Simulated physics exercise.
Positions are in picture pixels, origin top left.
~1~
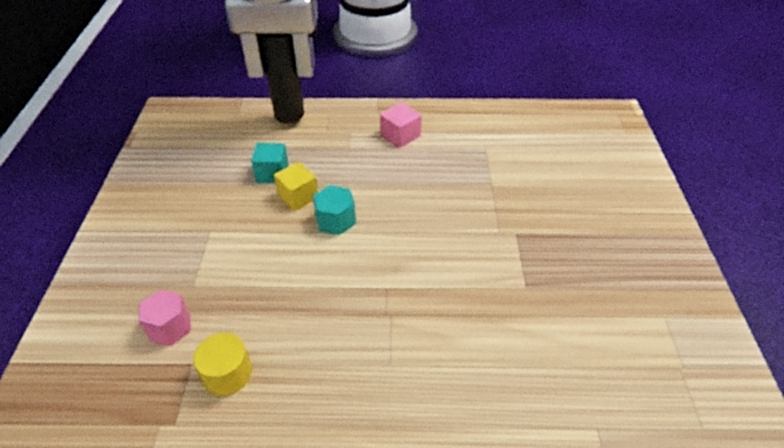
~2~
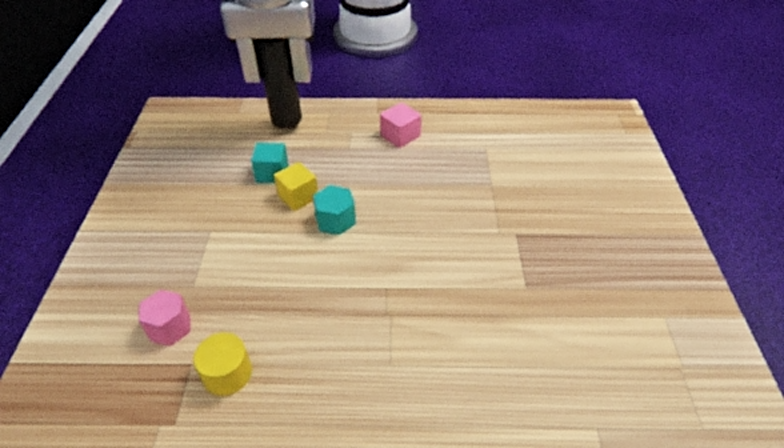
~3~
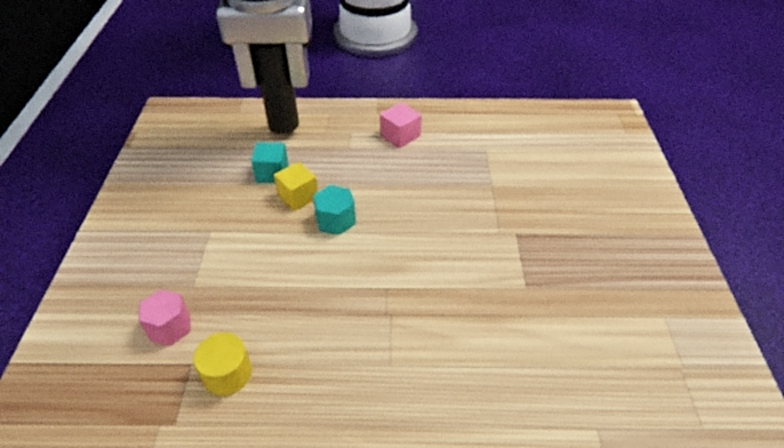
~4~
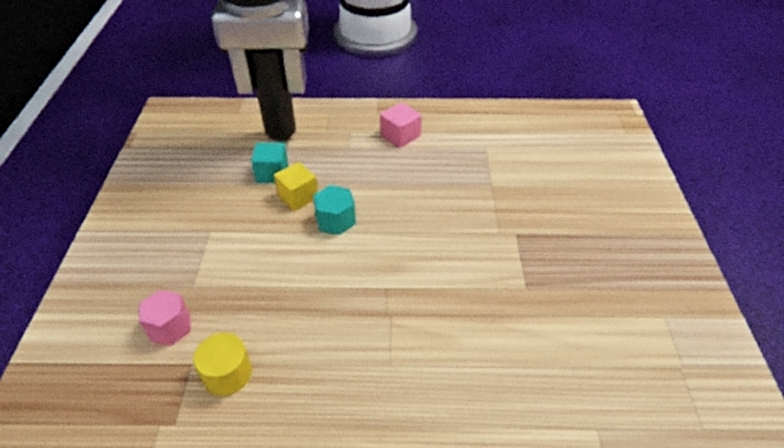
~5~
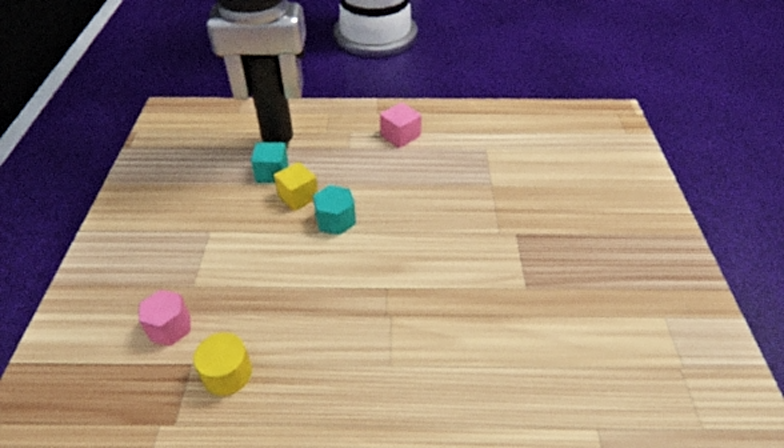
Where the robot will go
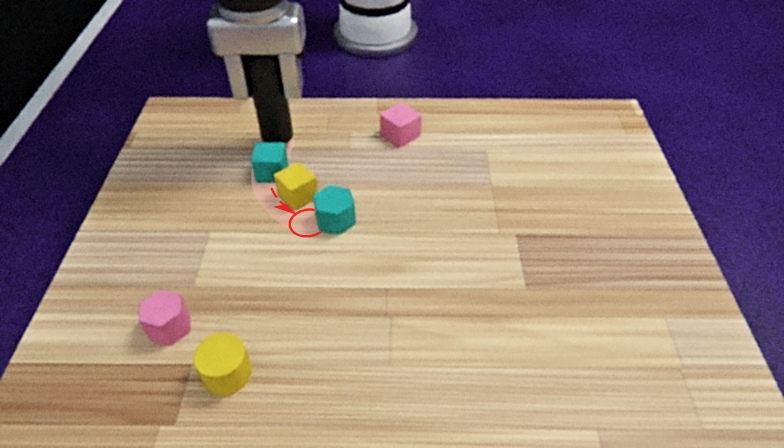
A robot arm's dark bar moves slightly closer to the still blocks on the table.
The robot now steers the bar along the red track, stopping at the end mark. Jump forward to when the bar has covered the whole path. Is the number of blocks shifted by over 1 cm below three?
No, it doesn't check out.
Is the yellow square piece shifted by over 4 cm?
My answer is yes.
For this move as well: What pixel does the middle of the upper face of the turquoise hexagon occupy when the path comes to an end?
At roughly (375, 212).
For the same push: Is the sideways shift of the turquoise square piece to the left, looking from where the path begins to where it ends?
In short: No.
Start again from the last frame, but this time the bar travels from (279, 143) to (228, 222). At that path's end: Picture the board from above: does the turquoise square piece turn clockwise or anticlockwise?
From above, the turn goes anticlockwise.
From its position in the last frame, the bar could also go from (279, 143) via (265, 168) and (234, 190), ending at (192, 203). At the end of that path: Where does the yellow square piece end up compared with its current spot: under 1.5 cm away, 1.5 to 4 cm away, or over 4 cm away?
Offset: Below 1.5 cm.
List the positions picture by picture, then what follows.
The first picture shows lower end of the bar (289, 114), tops of blocks, turquoise square piece (268, 152), yellow square piece (295, 175), turquoise hexagon (334, 199).
The second picture shows bar (287, 119), blocks as before.
The third picture shows bar (284, 125), blocks as before.
The fourth picture shows bar (281, 130), blocks as before.
The fifth picture shows bar (278, 136), turquoise square piece (268, 152), yellow square piece (295, 175), turquoise hexagon (334, 199).
The drawn path runs from (279, 143) through (269, 171) and (278, 199) to (308, 223).
The first path, step by step. One third of the way, bar (267, 164); turquoise square piece (266, 171), turned 15° anticlockwise; yellow square piece (299, 180), turned 25° anticlockwise.
Two thirds of the way, bar (278, 193); turquoise square piece (264, 203); yellow square piece (306, 186), turned 35° anticlockwise; turquoise hexagon (337, 200).
At the end, bar (307, 216); turquoise square piece (265, 212), turned 40° clockwise; yellow square piece (339, 206), turned 45° anticlockwise; turquoise hexagon (375, 212), turned 40° anticlockwise.
